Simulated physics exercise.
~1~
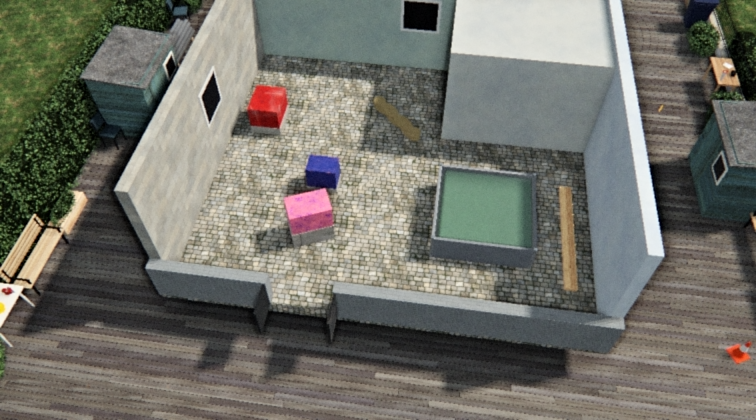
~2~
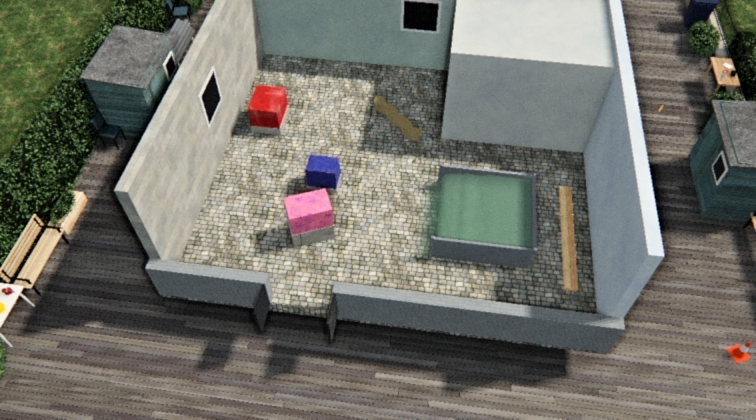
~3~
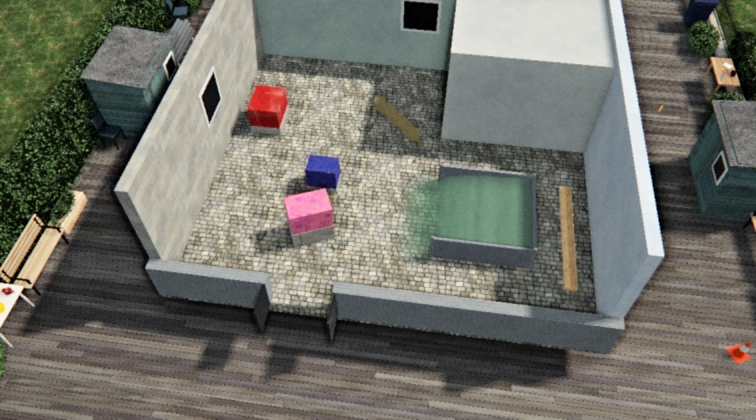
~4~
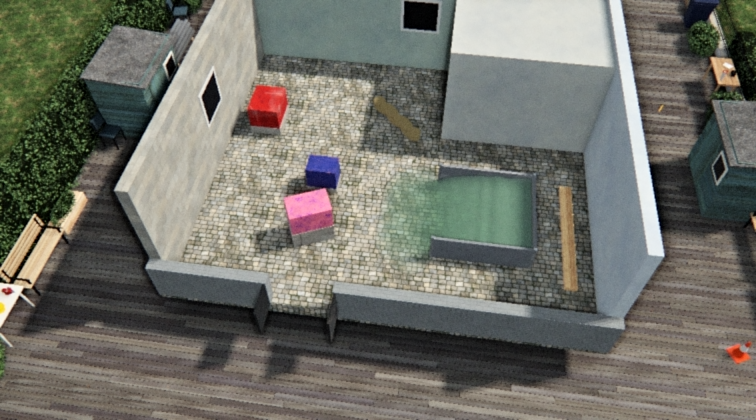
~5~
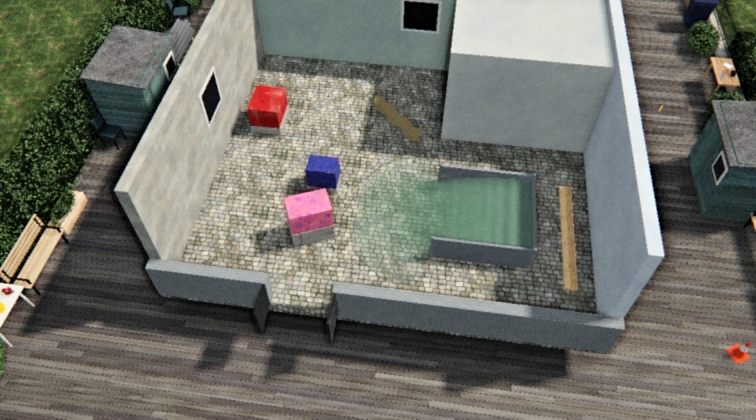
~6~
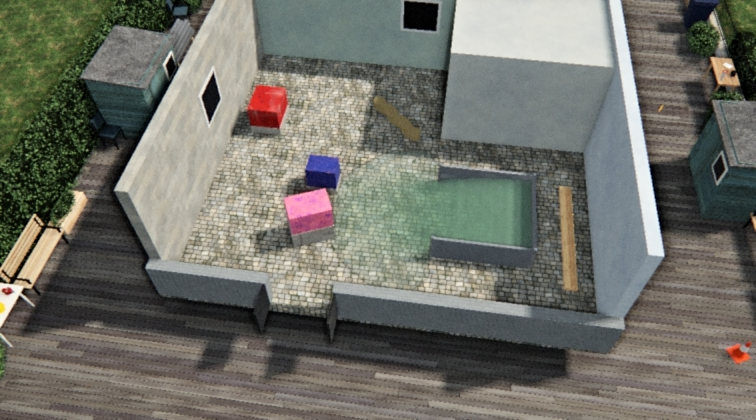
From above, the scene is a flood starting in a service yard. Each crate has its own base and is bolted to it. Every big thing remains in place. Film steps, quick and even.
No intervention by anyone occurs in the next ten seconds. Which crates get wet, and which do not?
Crate by crate: The red crate does not, the blue crate does, the pink crate does not.
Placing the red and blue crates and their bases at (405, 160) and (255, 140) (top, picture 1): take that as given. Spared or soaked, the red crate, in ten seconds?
Result for red: Overtopped.
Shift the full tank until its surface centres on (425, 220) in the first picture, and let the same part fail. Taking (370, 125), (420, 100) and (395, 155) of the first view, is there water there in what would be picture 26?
Taking the three spots in order: Swamped, bare, swamped.
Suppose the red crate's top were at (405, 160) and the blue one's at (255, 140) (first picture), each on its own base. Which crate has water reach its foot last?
It is the blue crate.
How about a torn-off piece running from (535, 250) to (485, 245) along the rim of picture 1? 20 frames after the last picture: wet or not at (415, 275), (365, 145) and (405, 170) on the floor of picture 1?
Those three places would be soaking, still unsoaked and still unsoaked, in that order.
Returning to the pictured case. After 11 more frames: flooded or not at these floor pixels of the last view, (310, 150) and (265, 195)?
Wet, wet.
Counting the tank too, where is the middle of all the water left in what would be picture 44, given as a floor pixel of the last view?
Around pixel (314, 170) of the last picture.
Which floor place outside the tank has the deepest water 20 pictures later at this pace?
I'd put it around (190, 282).
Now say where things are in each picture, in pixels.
In the first frame, the tank at (485, 207) is whole and still.
In the second frame, the front is at (437, 182), out from the gap at (437, 214).
In the third frame, the front is at (413, 262), out from the gap at (437, 214).
In the fourth frame, the front is at (415, 170), out from the gap at (437, 215).
In the fifth frame, water pours out at (437, 215) and has run to (370, 178).
In the sixth frame, water pours out at (437, 215) and has run to (342, 187).
A moment on, water covers 25 % of the floor; the red crate not reached, the blue crate water round its plinth, the pink crate water round its plinth.
Next, water covers 45 % of the floor; the red crate water round its plinth, the blue crate water round its plinth, the pink crate water round its plinth.
Then, water covers 60 % of the floor; the red crate water round its plinth, the blue crate water round its plinth, the pink crate water round its plinth.
Later, water covers 65 % of the floor; the red crate water round its plinth, the blue crate water round its plinth, the pink crate water round its plinth.
In the end, water covers 80 % of the floor; the red crate stayed above the water, the blue crate was topped, the pink crate stayed above the water.
